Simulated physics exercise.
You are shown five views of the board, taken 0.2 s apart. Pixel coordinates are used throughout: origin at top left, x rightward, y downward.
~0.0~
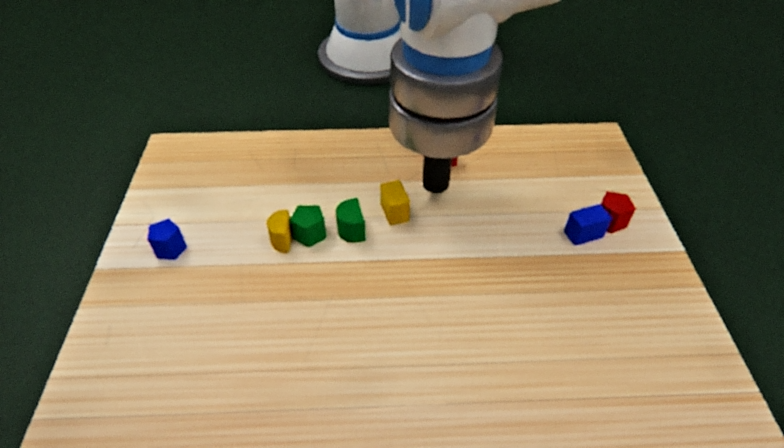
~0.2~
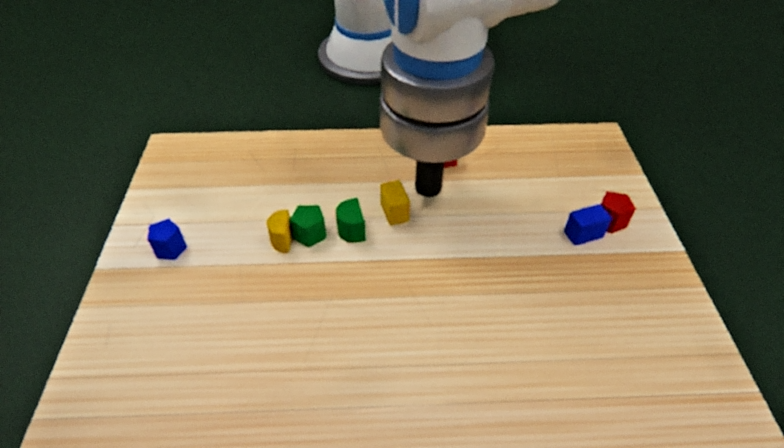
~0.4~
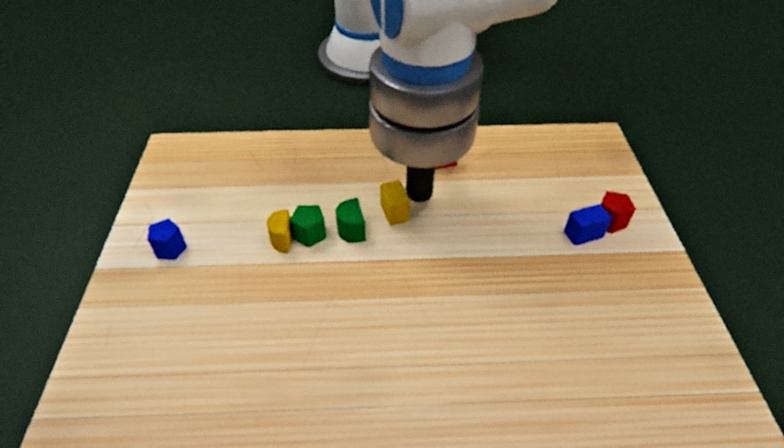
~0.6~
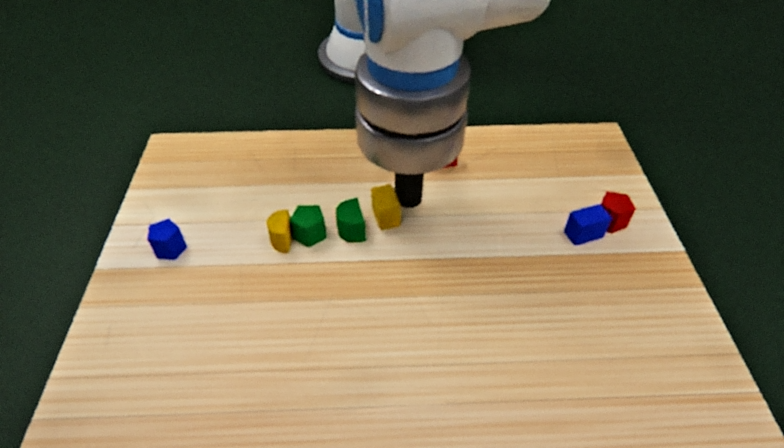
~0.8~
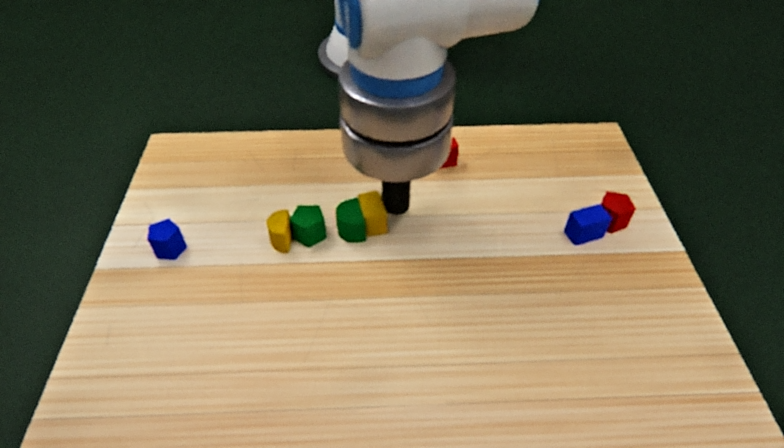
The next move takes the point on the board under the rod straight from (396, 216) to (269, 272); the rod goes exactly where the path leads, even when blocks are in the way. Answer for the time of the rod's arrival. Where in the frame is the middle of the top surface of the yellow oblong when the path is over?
Somewhere near (242, 271).
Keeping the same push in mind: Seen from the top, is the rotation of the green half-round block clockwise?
No
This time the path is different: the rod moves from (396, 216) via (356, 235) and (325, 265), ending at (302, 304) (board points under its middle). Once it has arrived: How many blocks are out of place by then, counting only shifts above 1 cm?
Three or more will move.
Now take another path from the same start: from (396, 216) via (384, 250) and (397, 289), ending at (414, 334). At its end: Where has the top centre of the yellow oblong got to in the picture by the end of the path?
Most likely (357, 219).
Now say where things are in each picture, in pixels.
Tip of the rod at (436, 185), middles of tops, yellow half-round block at (278, 221), green pentagon at (307, 215), green half-round block at (350, 211), yellow oblong at (395, 192), in the first frame.
Rod at (428, 188), nothing pushed, in the second frame.
Rod at (419, 193), nothing pushed, in the third frame.
Rod at (409, 199), yellow oblong at (386, 197), in the fourth frame.
Rod at (396, 206), yellow half-round block at (278, 221), green pentagon at (307, 215), green half-round block at (350, 211), yellow oblong at (372, 203), in the fifth frame.
On the path given first. One third of the way, rod at (354, 224); yellow half-round block at (262, 220); green pentagon at (286, 221), turned 55° clockwise; green half-round block at (310, 236), turned 15° anticlockwise; yellow oblong at (330, 224), turned 15° anticlockwise.
Two thirds of the way, rod at (311, 243); yellow half-round block at (256, 219); green pentagon at (280, 221), turned 65° clockwise; green half-round block at (269, 263), turned 30° anticlockwise; yellow oblong at (287, 248), turned 30° anticlockwise.
At the end, rod at (267, 262); yellow half-round block at (255, 219), turned 10° clockwise; green pentagon at (279, 221), turned 65° clockwise; green half-round block at (229, 291), turned 45° anticlockwise; yellow oblong at (242, 271), turned 45° anticlockwise.
